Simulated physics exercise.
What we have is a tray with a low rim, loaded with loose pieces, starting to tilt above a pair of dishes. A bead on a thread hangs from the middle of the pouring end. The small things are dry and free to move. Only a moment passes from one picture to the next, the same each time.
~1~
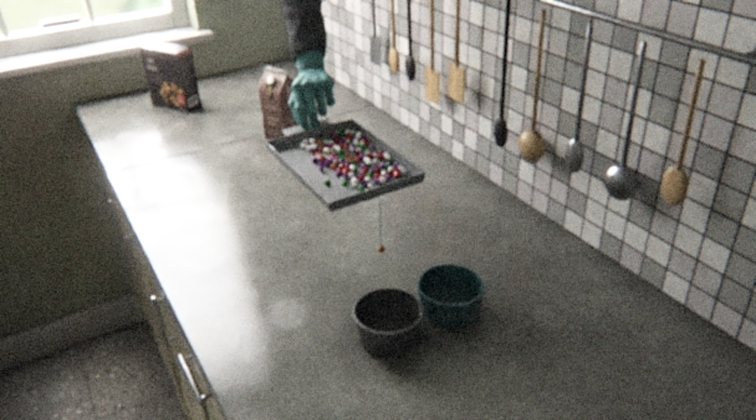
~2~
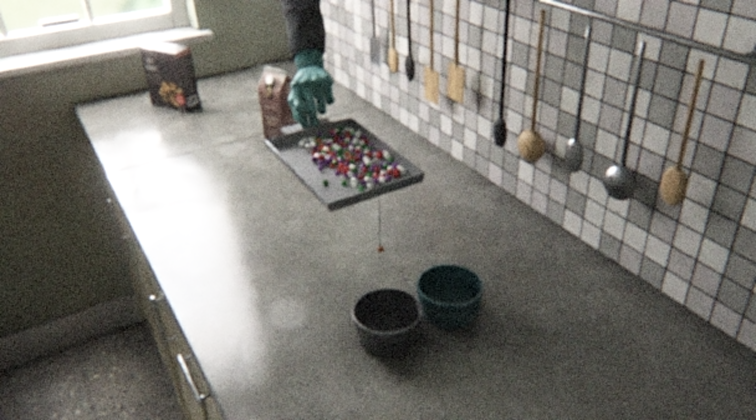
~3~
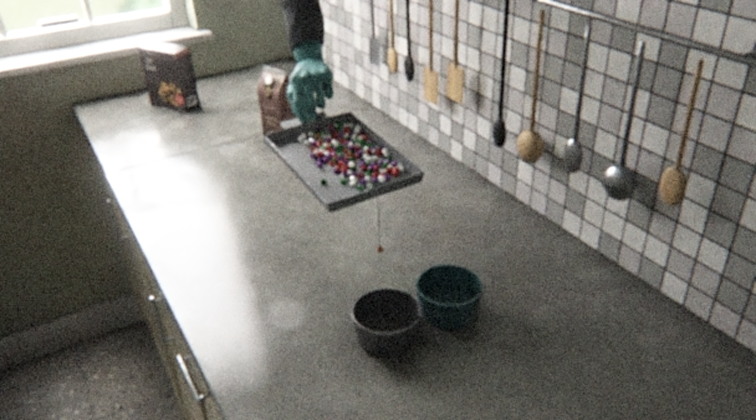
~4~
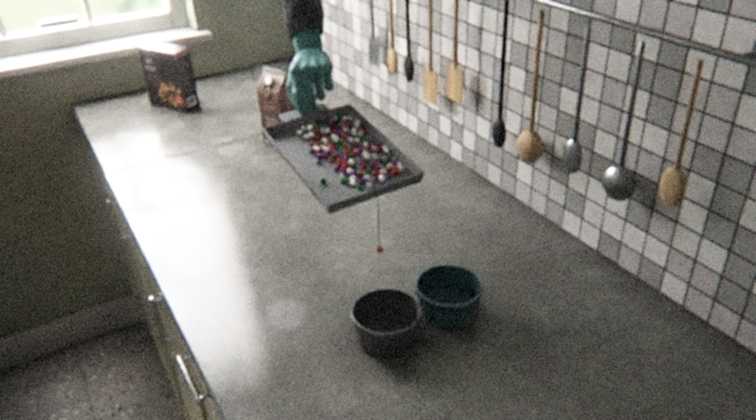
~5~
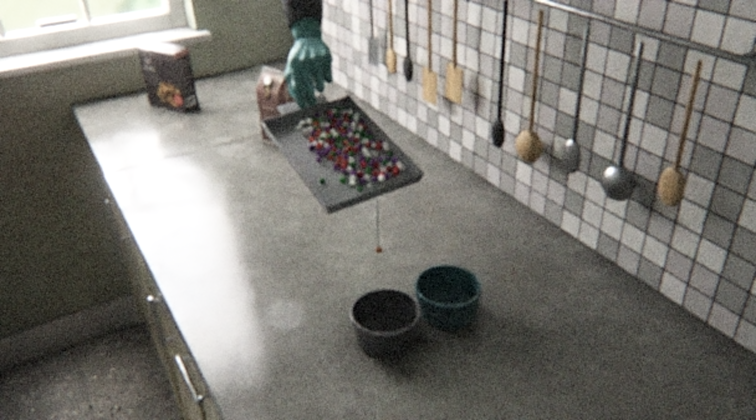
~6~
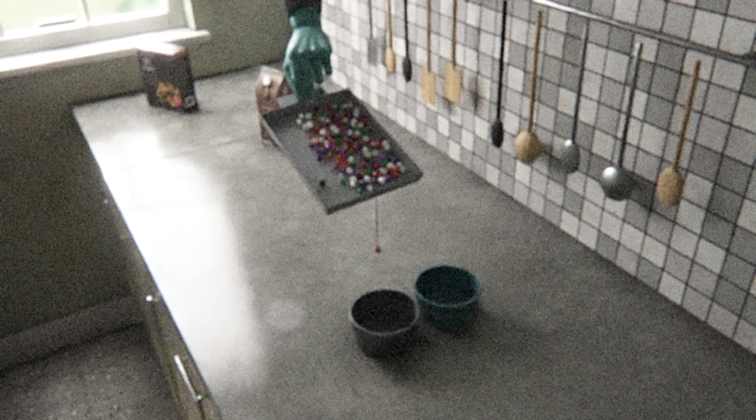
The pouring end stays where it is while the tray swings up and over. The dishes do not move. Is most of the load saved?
The two hold only the smaller part of the load.
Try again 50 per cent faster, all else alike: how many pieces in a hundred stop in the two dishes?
Roughly 10 in a hundred.
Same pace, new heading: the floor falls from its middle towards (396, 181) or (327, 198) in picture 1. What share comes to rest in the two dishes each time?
About 0 and 0 per cent.
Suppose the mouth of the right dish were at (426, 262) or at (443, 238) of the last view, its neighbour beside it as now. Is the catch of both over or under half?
In turn: Most of it; below a half.
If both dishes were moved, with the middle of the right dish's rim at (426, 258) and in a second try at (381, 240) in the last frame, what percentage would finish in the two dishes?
The first gives 80 %, the second 0 %.
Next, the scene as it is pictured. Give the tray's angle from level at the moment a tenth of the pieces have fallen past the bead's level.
At some 75 degrees.
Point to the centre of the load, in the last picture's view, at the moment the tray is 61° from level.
At about (362, 187).
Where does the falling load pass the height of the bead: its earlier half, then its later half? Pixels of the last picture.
At about (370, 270), then at (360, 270).
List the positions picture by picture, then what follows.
In the first picture, corners of the pouring end near (330, 201) and (423, 172), level; middle of the load near (348, 155), round plastic beads; left dish near (406, 340); right dish near (470, 312); bead on its thread near (381, 249).
In the second picture, corners of the pouring end near (329, 201) and (422, 172), level; middle of the load near (347, 154).
In the third picture, corners of the pouring end near (329, 202) and (422, 172), tipped barely, lowest at the left corner; middle of the load near (346, 151).
In the fourth picture, corners of the pouring end near (329, 203) and (422, 172), tipped a little, lowest at the left corner; middle of the load near (346, 147).
In the fifth picture, corners of the pouring end near (328, 205) and (421, 172), tipped a little, lowest at the left corner; middle of the load near (346, 143).
In the sixth picture, corners of the pouring end near (328, 206) and (421, 172), tipped clearly, lowest at the left corner; middle of the load near (346, 141), the whole lot on the move; left dish near (403, 341); right dish near (466, 313).
Shortly afterwards, tray tipped steeply; all but a few on the tray; only a few in the left dish; a little outside both; only a few in the air.
Next, tray tipped past a quarter turn; a little on the tray; only a few in the left dish; only a few in the right dish; near two thirds outside both; near a quarter in the air.
Some moments later, tray tipped past a quarter turn; only a few in the left dish; only a few in the right dish; all but a few outside both.
In the end, tray tipped past a quarter turn; only a few in the left dish; only a few in the right dish; all but a few outside both.
